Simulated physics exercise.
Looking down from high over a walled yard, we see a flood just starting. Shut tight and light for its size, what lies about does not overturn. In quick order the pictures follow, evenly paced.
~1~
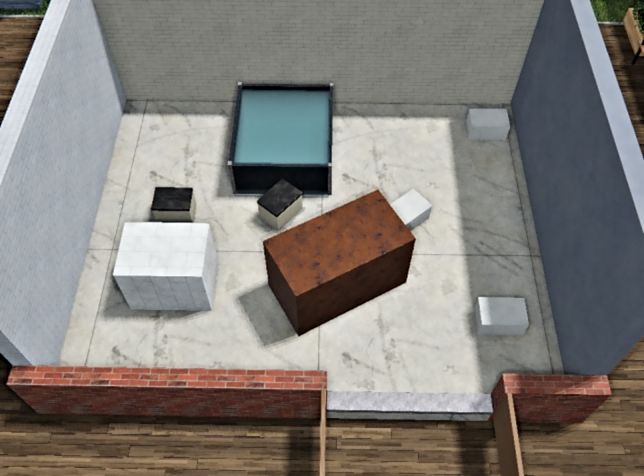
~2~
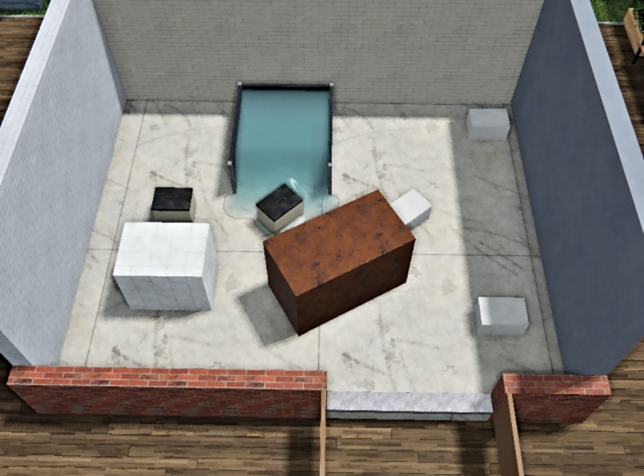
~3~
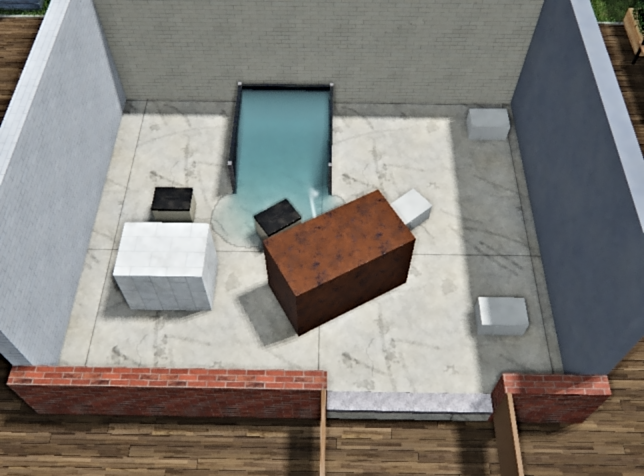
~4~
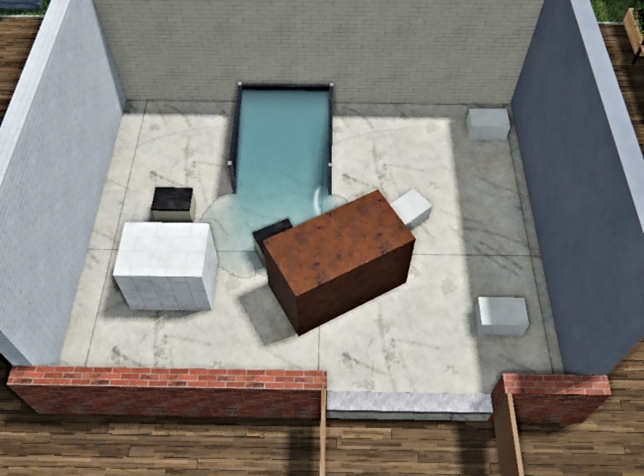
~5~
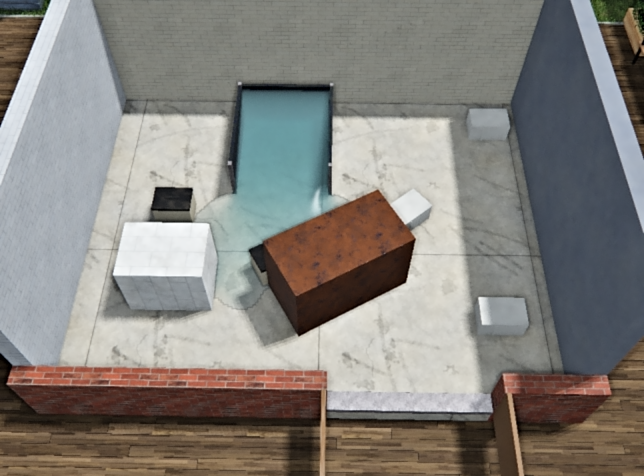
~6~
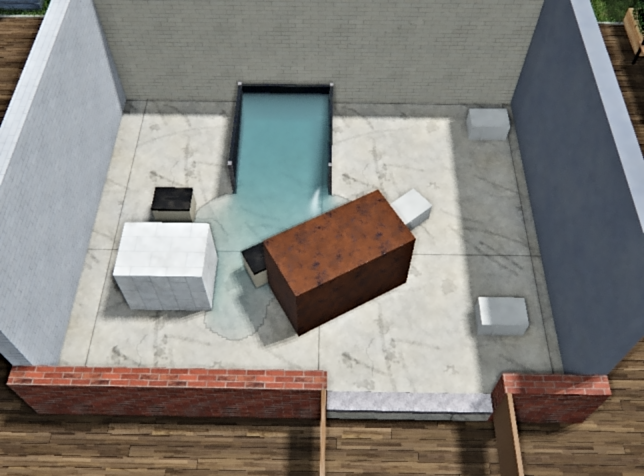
Water spreads from a teal tank at the back of a walled yard across the pale floor, shifting a small dark-topped box toward the viewer and slightly left, behind a large rust-brown block, while the other boxes stay put.
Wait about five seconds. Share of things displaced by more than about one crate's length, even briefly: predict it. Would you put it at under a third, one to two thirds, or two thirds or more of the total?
I would put it at one to two thirds of the total.
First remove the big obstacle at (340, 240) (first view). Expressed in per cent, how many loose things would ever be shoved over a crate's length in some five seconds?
Something like 20 percent, roughly.
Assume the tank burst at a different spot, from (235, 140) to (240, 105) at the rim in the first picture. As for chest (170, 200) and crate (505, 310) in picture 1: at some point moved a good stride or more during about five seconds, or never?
Well, the pair come out as travelled far enough and did not travel far.
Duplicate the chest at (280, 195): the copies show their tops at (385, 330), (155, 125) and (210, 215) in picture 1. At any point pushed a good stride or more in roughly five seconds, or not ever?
Item by item: Goes the distance, remains in place, goes the distance.
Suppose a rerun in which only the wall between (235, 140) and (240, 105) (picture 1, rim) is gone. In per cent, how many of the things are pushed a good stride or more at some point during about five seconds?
Near 20 in a hundred.
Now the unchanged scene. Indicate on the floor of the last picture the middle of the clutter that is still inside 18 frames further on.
Around (413, 229).
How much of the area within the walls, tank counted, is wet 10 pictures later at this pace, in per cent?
I'd estimate around 45 percent.
A moment on, 1 of 5 are well off their spots; 1 afloat.
Next, 2 of 5 are well off their spots; 0 afloat.
Later, 2 of 5 are well off their spots; 0 afloat.
In the end, 2 of 5 are well off their spots, and 2 have been at some point; 1 afloat.
